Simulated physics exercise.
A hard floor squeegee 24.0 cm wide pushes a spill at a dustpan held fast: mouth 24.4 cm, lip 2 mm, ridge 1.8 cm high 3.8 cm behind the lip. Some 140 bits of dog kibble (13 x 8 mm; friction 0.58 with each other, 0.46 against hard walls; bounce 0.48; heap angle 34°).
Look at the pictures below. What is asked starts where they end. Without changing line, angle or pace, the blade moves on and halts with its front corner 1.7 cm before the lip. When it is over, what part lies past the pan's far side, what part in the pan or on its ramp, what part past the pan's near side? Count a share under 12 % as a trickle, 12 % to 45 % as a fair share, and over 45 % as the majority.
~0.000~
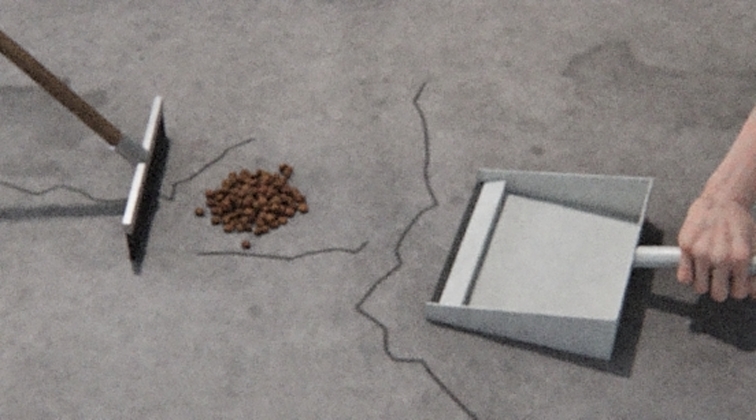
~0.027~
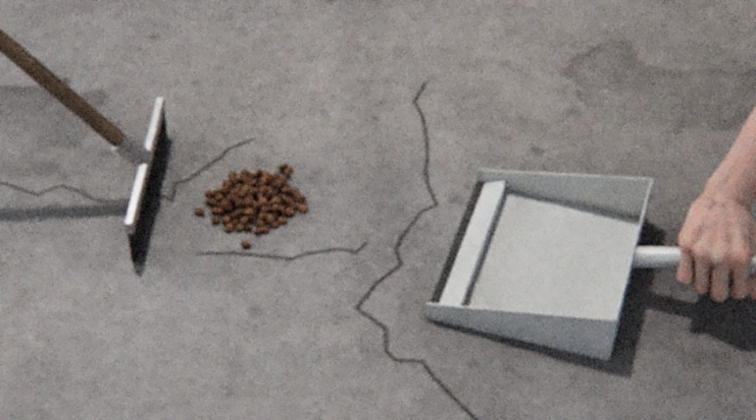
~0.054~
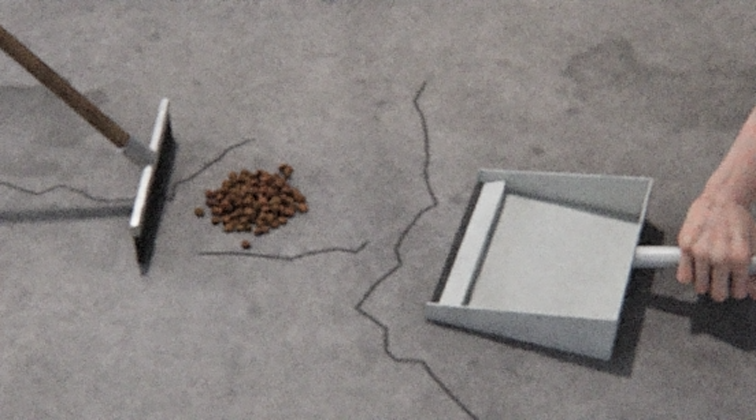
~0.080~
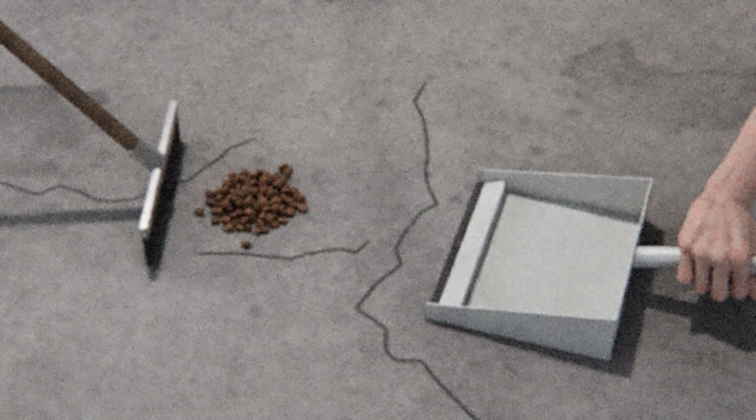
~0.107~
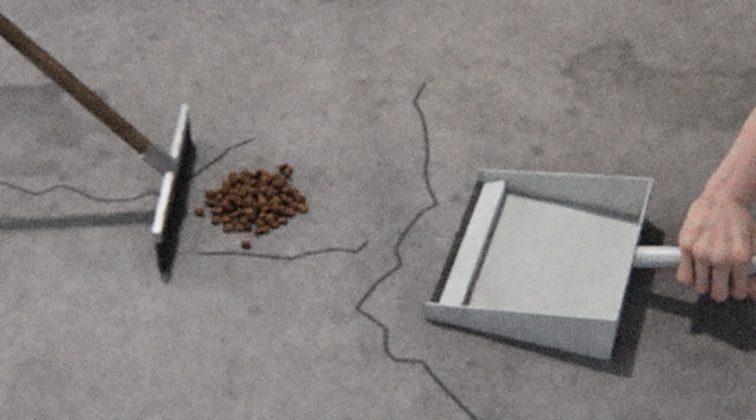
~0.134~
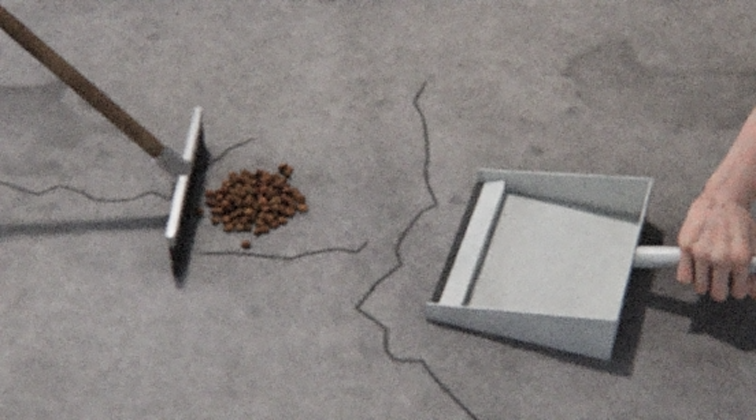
Far side: A trickle. Pan: A trickle. Near side: A trickle.
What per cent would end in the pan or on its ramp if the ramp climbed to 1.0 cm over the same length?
Then about 10 per cent.
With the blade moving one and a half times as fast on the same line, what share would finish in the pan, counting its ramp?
It would come to roughly 20 percent.
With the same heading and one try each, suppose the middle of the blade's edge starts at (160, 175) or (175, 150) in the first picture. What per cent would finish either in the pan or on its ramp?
The two tries give about 10 % and about 15 %.
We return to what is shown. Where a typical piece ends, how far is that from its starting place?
The figure is about 24 cm.
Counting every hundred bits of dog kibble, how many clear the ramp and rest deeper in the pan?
Roughly 0 in a hundred.
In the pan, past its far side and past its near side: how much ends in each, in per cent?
In per cent - far side 0, pan 5, near side 0.
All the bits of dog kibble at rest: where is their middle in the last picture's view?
Somewhere around (433, 232) in the final frame.
After 0.35 s, middle of the blade 19 cm from the lip; 0 % over the lip, far side 0 %, near side 0 %.
Then, at 0.49 s, middle of the blade 9 cm from the lip; 0 % over the lip, far side 0 %, near side 0 %.
After 0.76 s, middle of the blade 5 cm from the lip; 5 % over the lip, far side 0 %, near side 0 %.
In the end, at 1.1 s, far side 0 %, pan 5 %, near side 0 %, in front of the lip or behind the blade 95 %.
